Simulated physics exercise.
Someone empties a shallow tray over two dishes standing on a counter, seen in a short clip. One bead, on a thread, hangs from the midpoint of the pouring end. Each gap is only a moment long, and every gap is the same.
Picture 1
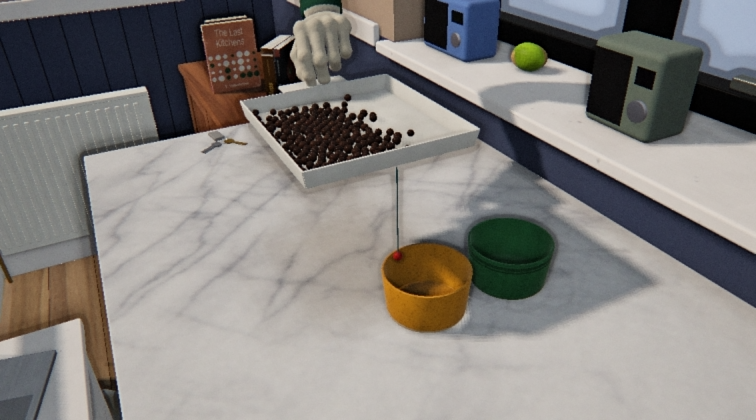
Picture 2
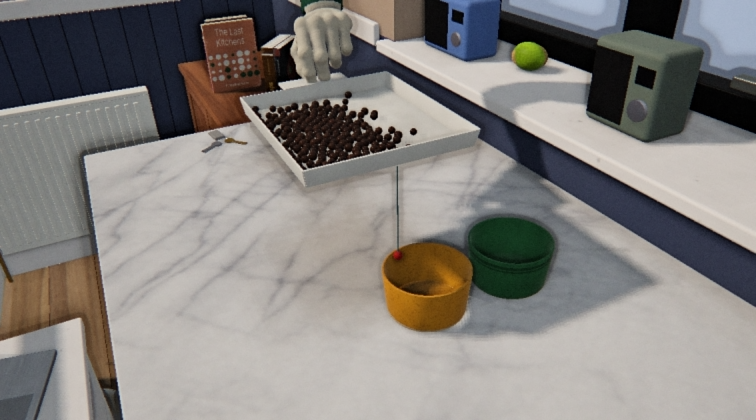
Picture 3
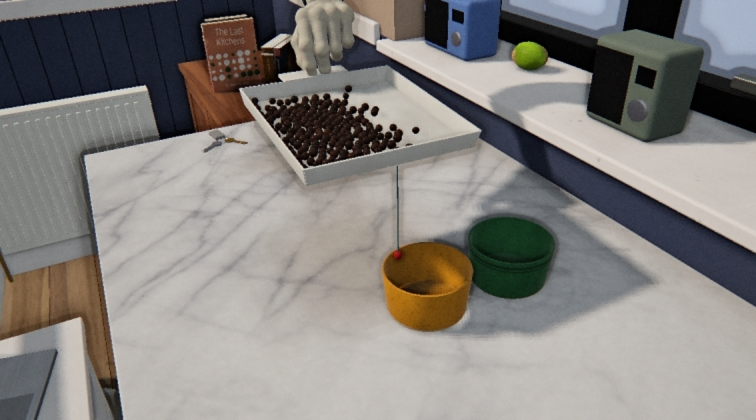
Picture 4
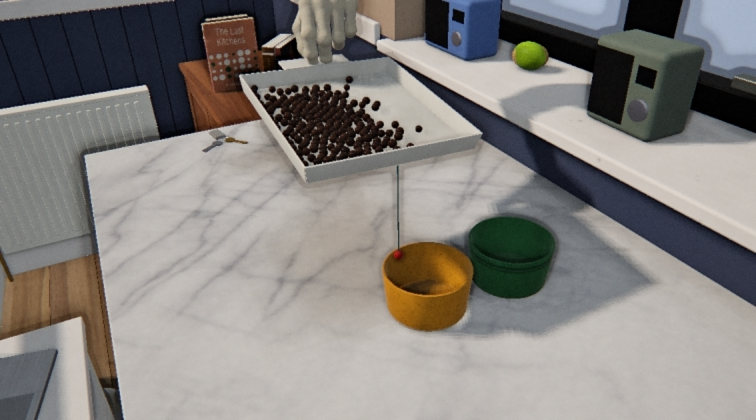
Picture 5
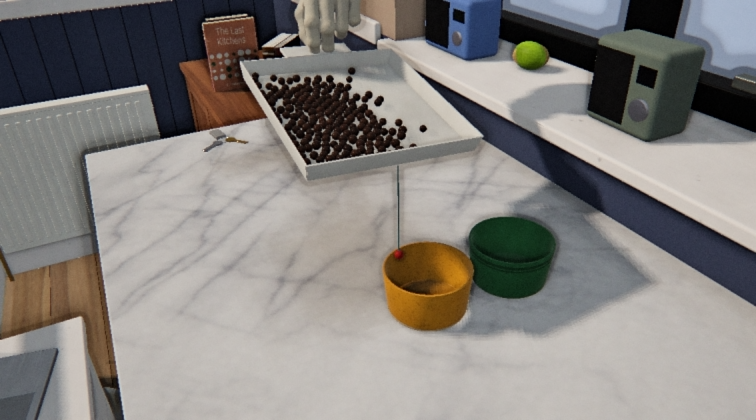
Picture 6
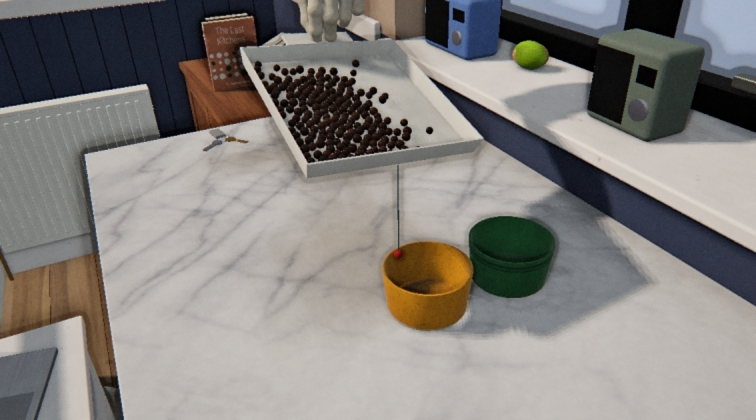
White tray of chocolate balls slowly tilting above an orange dish and a green dish on a marble counter, balls shifting slightly.
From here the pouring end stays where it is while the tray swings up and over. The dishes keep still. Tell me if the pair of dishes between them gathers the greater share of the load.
The dishes end up holding in excess of half.
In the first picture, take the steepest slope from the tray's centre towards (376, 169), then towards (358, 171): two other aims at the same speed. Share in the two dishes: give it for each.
10 % and 0 %.
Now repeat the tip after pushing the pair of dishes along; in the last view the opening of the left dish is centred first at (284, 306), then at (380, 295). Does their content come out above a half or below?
In the first position a minority, in the second a majority.
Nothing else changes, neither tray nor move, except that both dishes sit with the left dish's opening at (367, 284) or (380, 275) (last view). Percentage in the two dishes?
About 80 per cent, then about 80 per cent.
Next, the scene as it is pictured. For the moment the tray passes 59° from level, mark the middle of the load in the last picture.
In the last view, the load is centred close to (413, 131).
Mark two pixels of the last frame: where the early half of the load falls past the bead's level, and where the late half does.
About (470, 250), and after that about (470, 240).
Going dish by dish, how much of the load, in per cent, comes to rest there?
Final split: Left dish some 40 per cent, right dish some 30 per cent.
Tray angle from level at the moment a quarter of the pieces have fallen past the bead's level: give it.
Approx. 85° from level.
Shortly afterwards, tray tipped steeply; all but a few on the tray; only a few in the air.
Next, tray tipped right over; near a quarter on the tray; near a quarter in the left dish; near a quarter in the right dish; near a quarter outside both; near a quarter in the air.
Some moments later, tray tipped past a quarter turn; near a third in the left dish; near a third in the right dish; near a third outside both.
In the end, tray tipped past a quarter turn; near a third in the left dish; near a third in the right dish; near a third outside both.
